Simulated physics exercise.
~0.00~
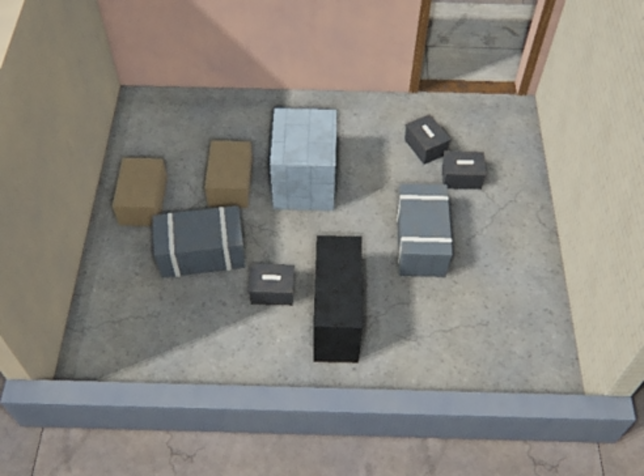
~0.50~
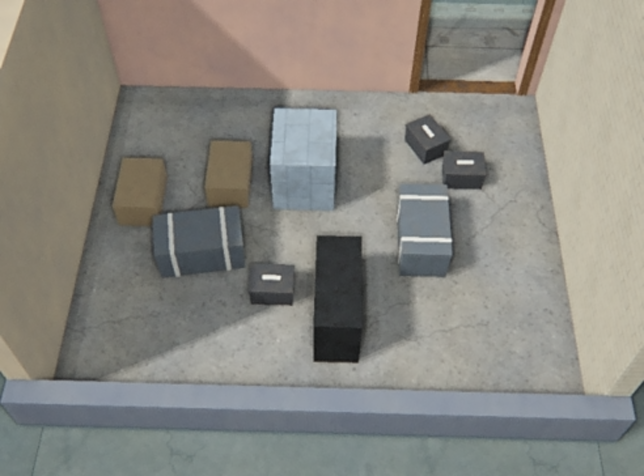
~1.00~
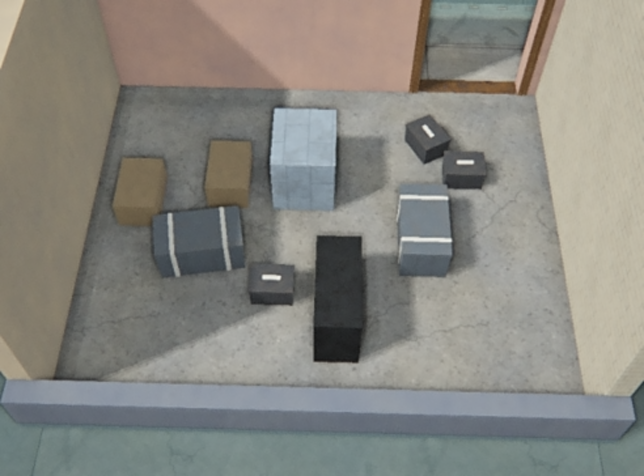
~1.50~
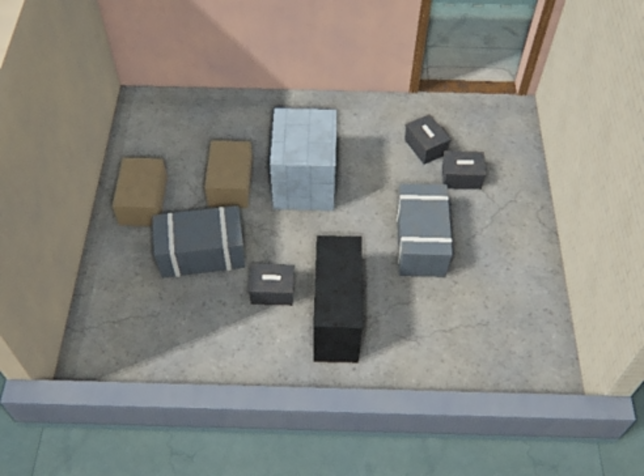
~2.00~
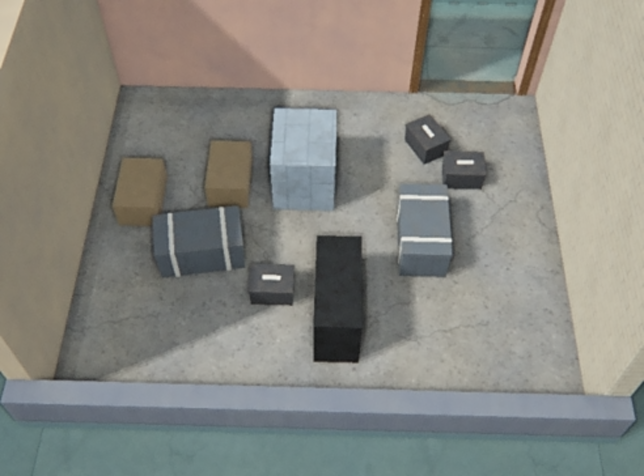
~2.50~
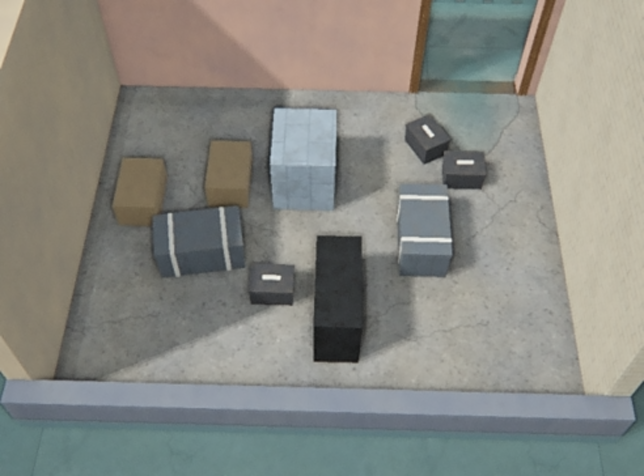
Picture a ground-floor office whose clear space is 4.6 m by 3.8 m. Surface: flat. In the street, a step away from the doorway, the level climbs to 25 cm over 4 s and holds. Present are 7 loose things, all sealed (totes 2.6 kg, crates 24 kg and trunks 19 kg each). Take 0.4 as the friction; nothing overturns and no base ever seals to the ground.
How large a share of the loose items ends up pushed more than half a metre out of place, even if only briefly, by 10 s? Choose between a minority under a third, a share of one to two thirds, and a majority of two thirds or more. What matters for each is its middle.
A share of one to two thirds.
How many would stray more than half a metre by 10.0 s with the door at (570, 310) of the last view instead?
The count would be 4.
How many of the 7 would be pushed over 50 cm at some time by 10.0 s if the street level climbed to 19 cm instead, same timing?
The count would be 4.
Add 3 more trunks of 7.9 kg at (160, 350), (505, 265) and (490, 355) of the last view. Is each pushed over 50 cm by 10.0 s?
Sequence: Above the line / below the line / below the line.
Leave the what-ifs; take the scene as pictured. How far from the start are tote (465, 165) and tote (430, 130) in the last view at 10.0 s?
350 cm and 80 cm respectively.
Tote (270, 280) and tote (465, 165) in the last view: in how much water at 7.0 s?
Some 4 cm at the first, some 6 cm at the second.
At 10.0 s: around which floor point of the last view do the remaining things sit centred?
Averaged position, last view: Near pixel (220, 246).
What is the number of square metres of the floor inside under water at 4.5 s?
Close to 6.0 m2, I'd say.
After 3.5 s 1 of 7 are over 50 cm from their spots; 0 afloat.
After 4.5 s 2 of 7 are over 50 cm from their spots; 1 afloat.
After 7.0 s 4 of 7 are over 50 cm from their spots; 4 afloat.
After 10.0 s 4 of 7 are over 50 cm from their spots, and 4 have been at some point; 5 afloat.
